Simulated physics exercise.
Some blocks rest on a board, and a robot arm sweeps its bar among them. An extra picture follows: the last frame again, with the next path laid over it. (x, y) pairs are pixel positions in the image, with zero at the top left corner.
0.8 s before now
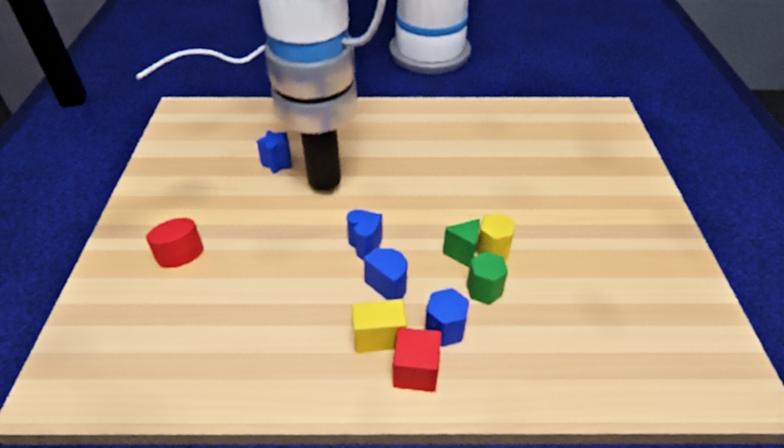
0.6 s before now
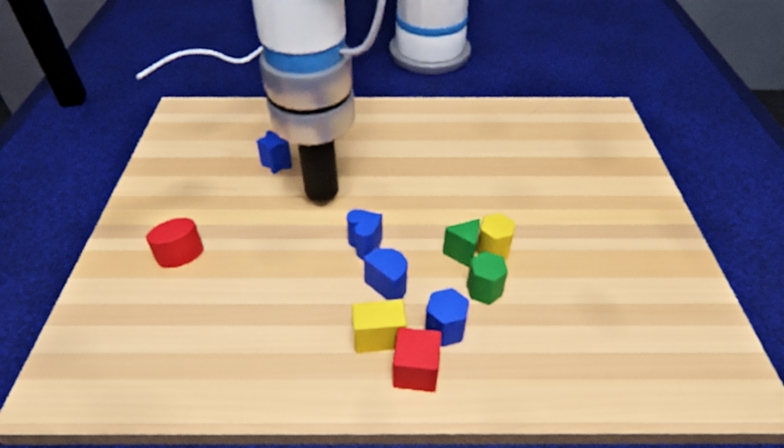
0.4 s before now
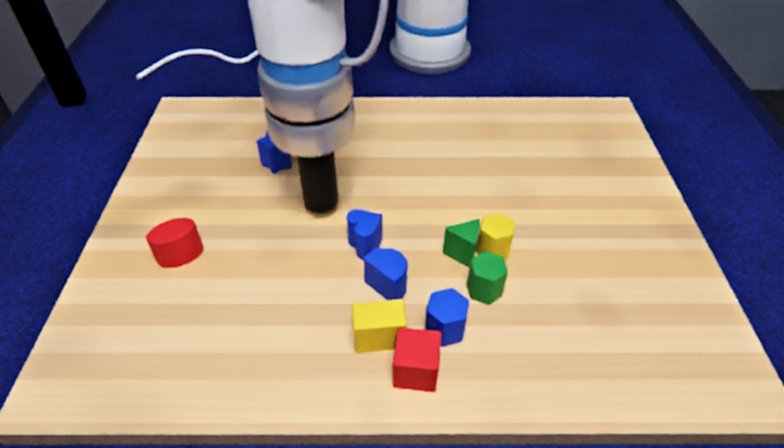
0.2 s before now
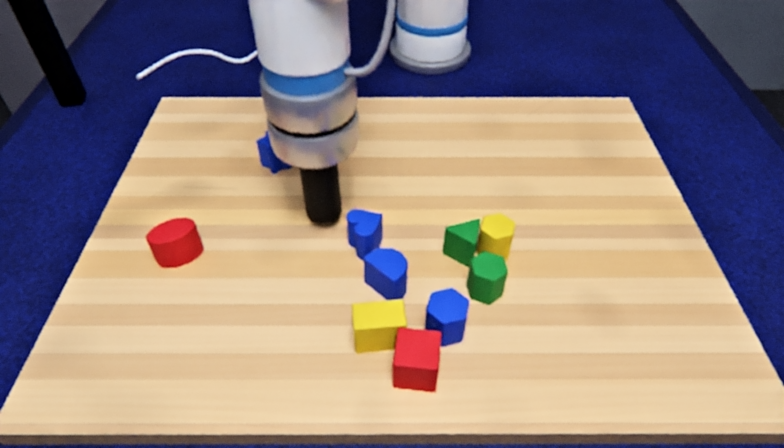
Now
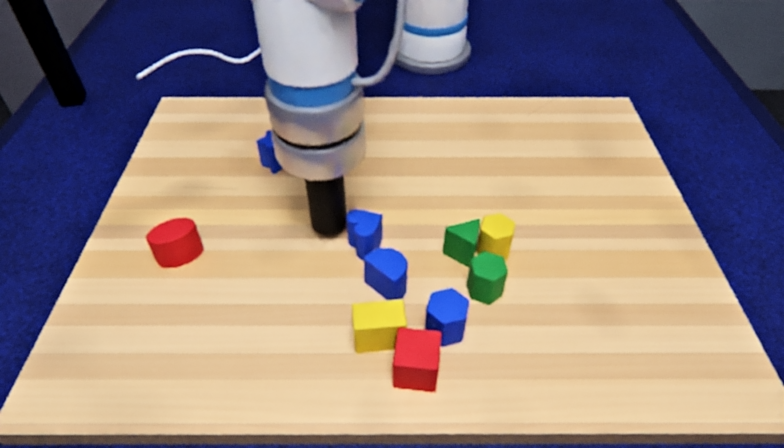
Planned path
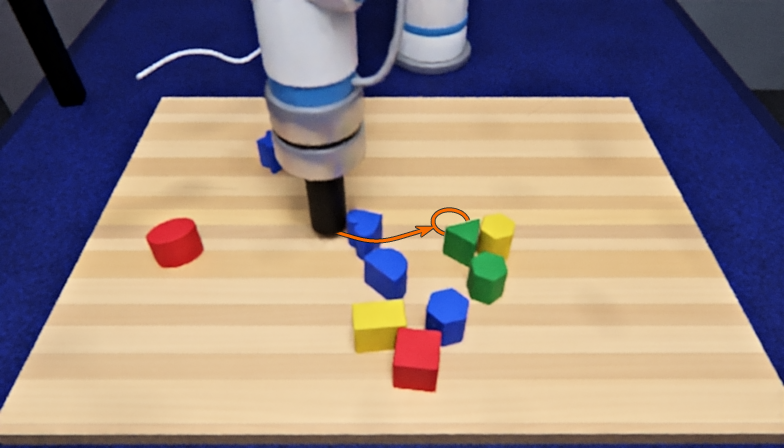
Robot arm lowering its black bar slowly toward the viewer across a wooden board, nearing a blue heart-shaped block while the blocks stay still.
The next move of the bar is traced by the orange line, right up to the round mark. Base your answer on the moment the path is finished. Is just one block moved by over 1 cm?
Yes.
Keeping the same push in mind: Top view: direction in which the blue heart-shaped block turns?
It is turned clockwise.
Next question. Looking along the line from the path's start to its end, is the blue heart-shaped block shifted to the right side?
Short answer: Yes.
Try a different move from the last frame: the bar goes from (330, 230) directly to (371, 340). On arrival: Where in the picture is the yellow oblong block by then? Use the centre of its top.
That would be at about pixel (401, 337).
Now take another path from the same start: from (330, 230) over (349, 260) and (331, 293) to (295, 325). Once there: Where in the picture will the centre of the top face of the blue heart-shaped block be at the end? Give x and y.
Somewhere near (387, 231).
The drawn path runs from (330, 230) via (370, 241) and (412, 234), ending at (451, 222).
What follows on the original path. One third of the way, bar at (371, 233); blue heart-shaped block at (398, 234), turned 40° clockwise.
Two thirds of the way, bar at (413, 226); blue heart-shaped block at (411, 236), turned 95° clockwise.
At the end, bar at (451, 214); blue heart-shaped block at (411, 236), turned 95° clockwise; green triangular block not moved.
